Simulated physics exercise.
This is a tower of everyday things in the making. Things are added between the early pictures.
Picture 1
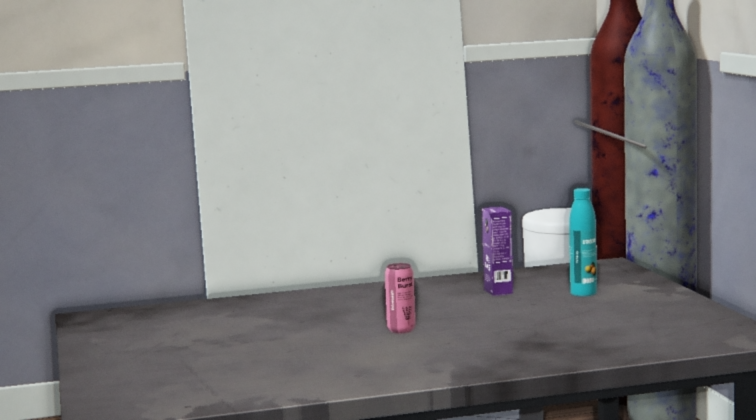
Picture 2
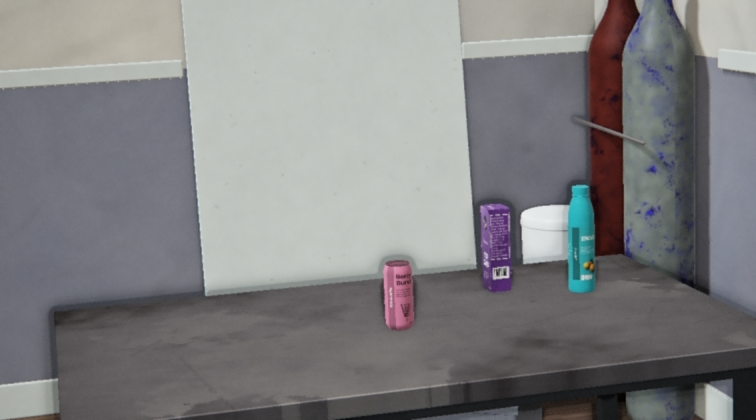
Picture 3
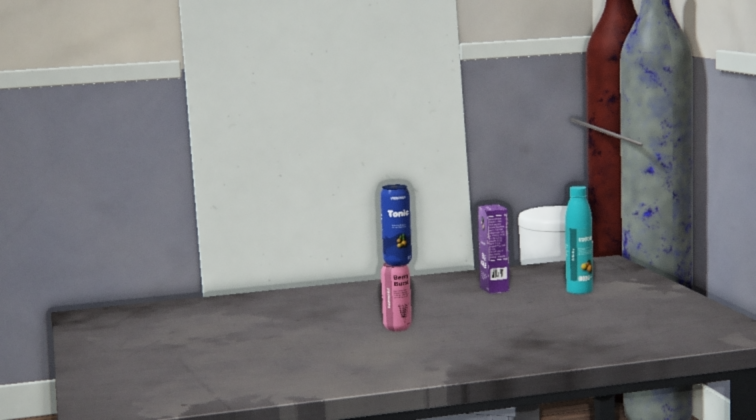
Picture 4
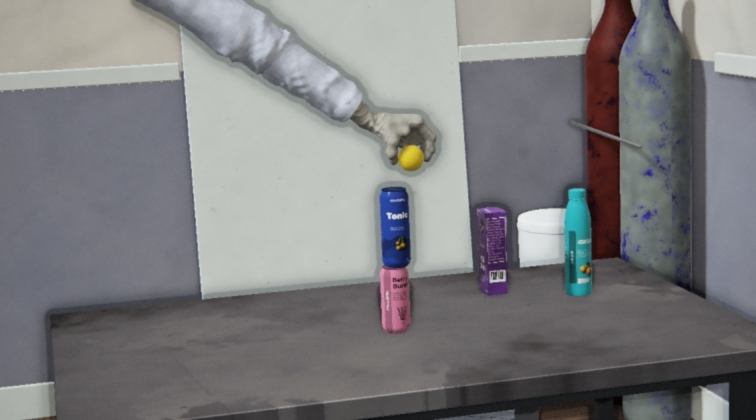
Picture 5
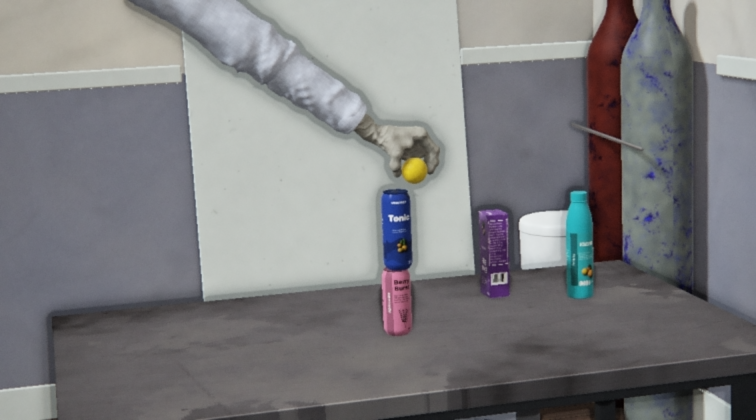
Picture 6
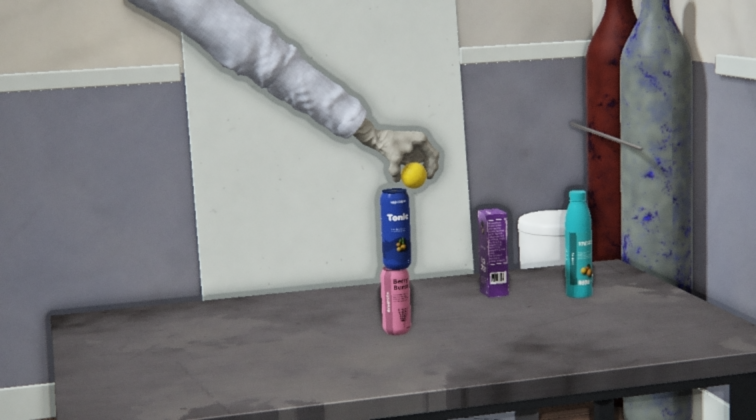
An arm in a pale, wrinkled sleeve reaches from the upper left over a dark grey table against a grey-blue and cream wall, seen from slightly above. A pink can stands near the middle, with a purple box, white tub and turquoise bottle to its right. A blue can appears atop the pink one, then the hand lowers a yellow lemon slightly above it, the view barely shifting.
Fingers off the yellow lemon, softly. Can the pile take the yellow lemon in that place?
In the end the pile loses its balance.
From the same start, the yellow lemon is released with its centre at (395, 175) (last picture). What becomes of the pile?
Then it stays up.
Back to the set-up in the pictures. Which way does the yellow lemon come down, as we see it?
To the right.
Then, 0.30 s past the last view, yellow lemon now fallen.
Then, 0.50 s past the last view, things are still on the move.
Finally, fallen, yellow lemon; the other 4 still in place. Final places as the last picture's camera would see them, yellow lemon near (449, 315). The pile comes apart.
